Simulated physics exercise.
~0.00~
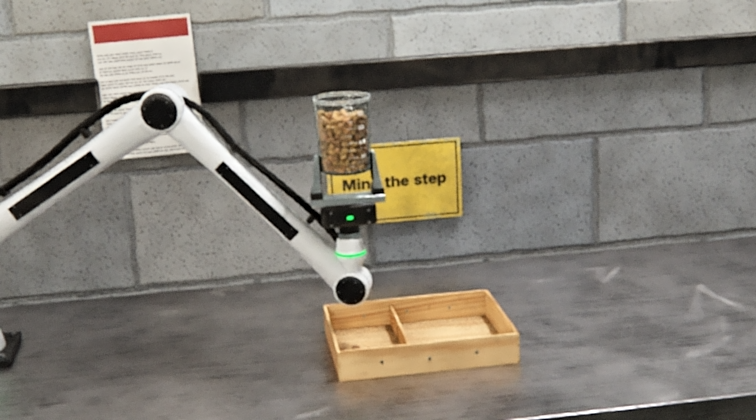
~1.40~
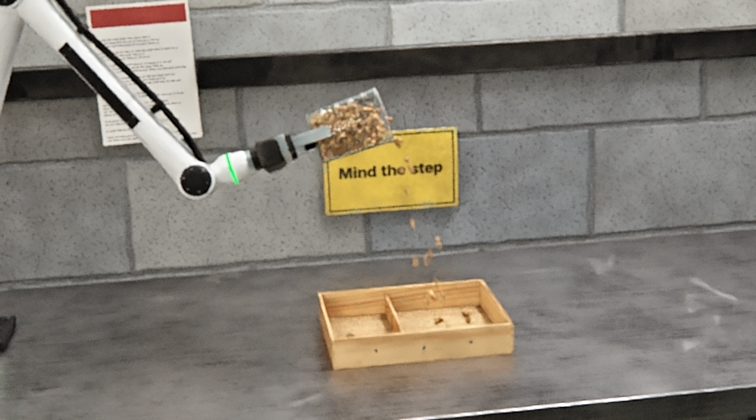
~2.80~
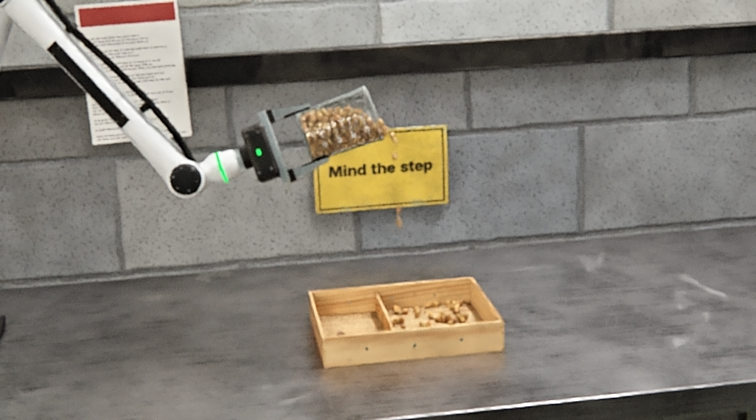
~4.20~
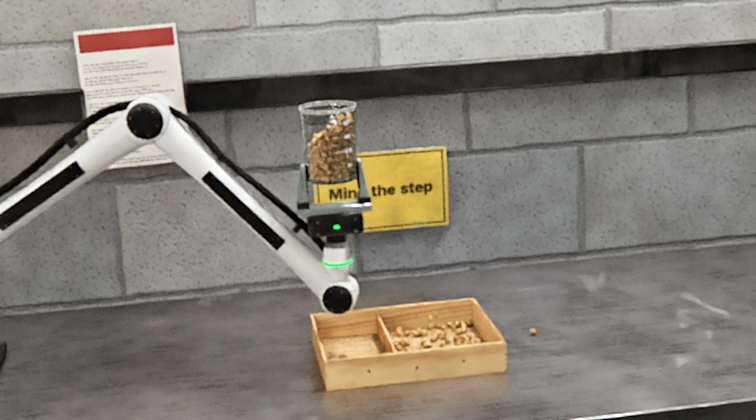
White robot arm tilting a clear cup, spilling some beans into the right side of a divided wooden tray, then righting it.
